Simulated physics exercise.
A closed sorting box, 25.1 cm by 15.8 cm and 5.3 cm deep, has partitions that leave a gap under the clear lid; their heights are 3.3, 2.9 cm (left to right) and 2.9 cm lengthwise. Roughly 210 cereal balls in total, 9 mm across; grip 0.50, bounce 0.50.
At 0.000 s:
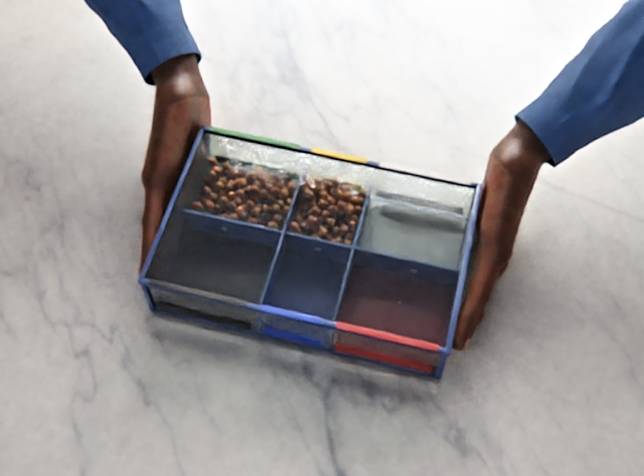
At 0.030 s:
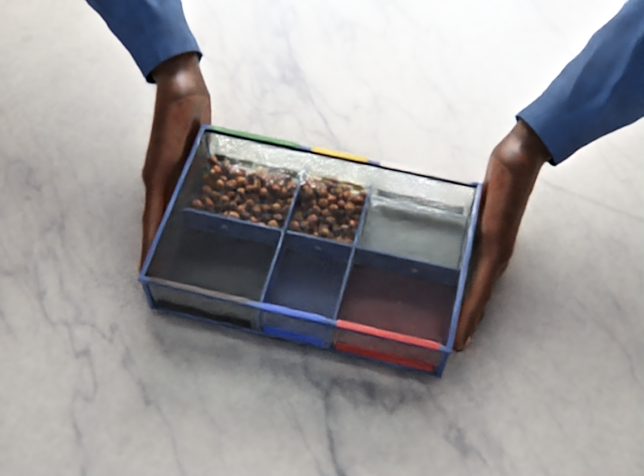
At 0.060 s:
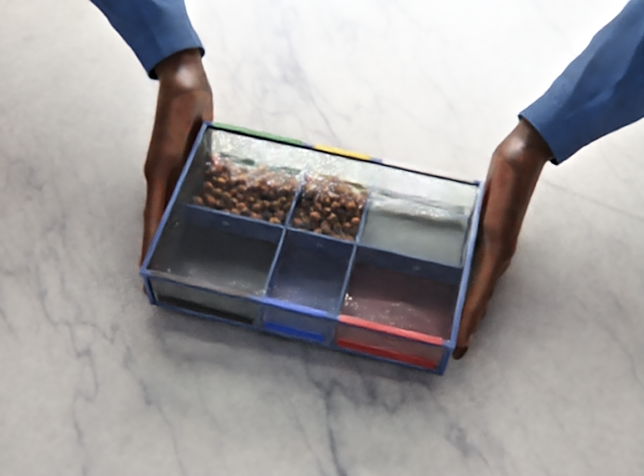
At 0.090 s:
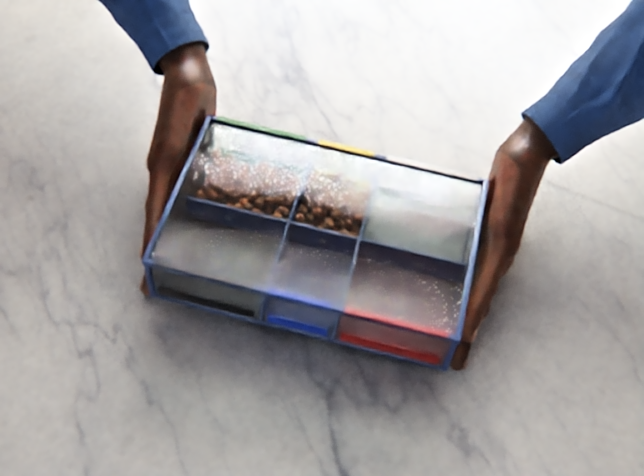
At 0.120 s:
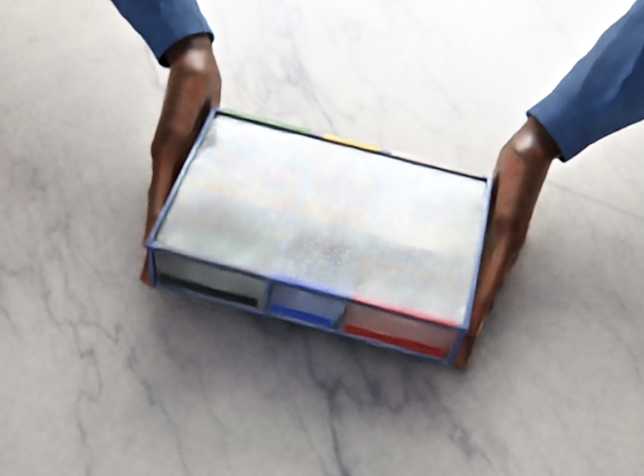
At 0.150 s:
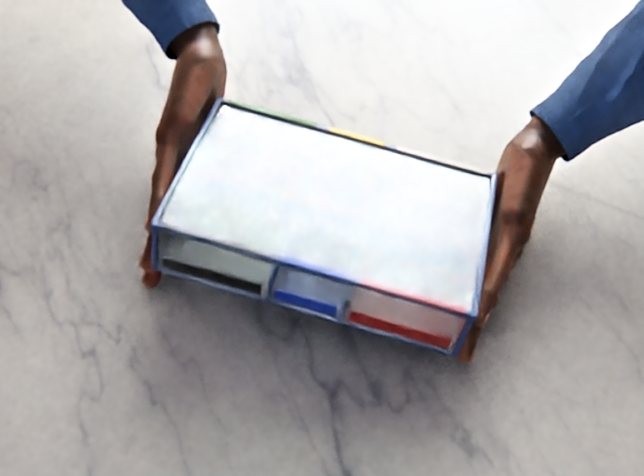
A clear-lidded, blue-edged sorting box sits between two hands in blue sleeves above a pale, grey-veined marble surface, seen from above at a slight angle. Brown balls fill its back-left and back-middle compartments, the other four look empty, and black, blue and red strips mark the front. The hands tilt the box, slowly then faster, raising its left and front sides as white glare covers the lid, while the view stays still.
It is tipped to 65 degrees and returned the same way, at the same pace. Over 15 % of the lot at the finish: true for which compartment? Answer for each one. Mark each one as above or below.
Marked: Red below; blue below; green above; yellow above; white below; black below.
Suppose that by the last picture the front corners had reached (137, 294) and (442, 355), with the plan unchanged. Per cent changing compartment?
Estimate: Near 25 %.
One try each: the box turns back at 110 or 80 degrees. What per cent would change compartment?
20 and 10 %.
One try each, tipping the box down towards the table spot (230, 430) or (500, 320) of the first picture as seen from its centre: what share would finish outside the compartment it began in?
I'd put it at about 20 per cent for the first tilt and about 35 per cent for the second.
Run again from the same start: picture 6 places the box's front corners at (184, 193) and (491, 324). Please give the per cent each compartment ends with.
By the end red holds 0%, blue holds 0%, green holds 40%, yellow holds 40%, white holds 20% and black holds 0%.
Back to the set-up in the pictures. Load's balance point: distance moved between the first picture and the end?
Measured shift: Some 1.5 cm.
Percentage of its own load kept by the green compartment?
Around 100 %.
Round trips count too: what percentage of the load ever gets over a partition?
About 5 %.
Then, at 0.56 s, tilt 64 degrees; green 50 %, yellow 50 %.
Then, at 0.83 s, tilt 26 degrees; green 50 %, yellow 50 %.
After 1.20 s, tilt 0 degrees; green 50 %, yellow 50 %.
By 1.6 s all is still; red 0 %, blue 0 %, green 50 %, yellow 50 %, white 0 %, black 0 %.
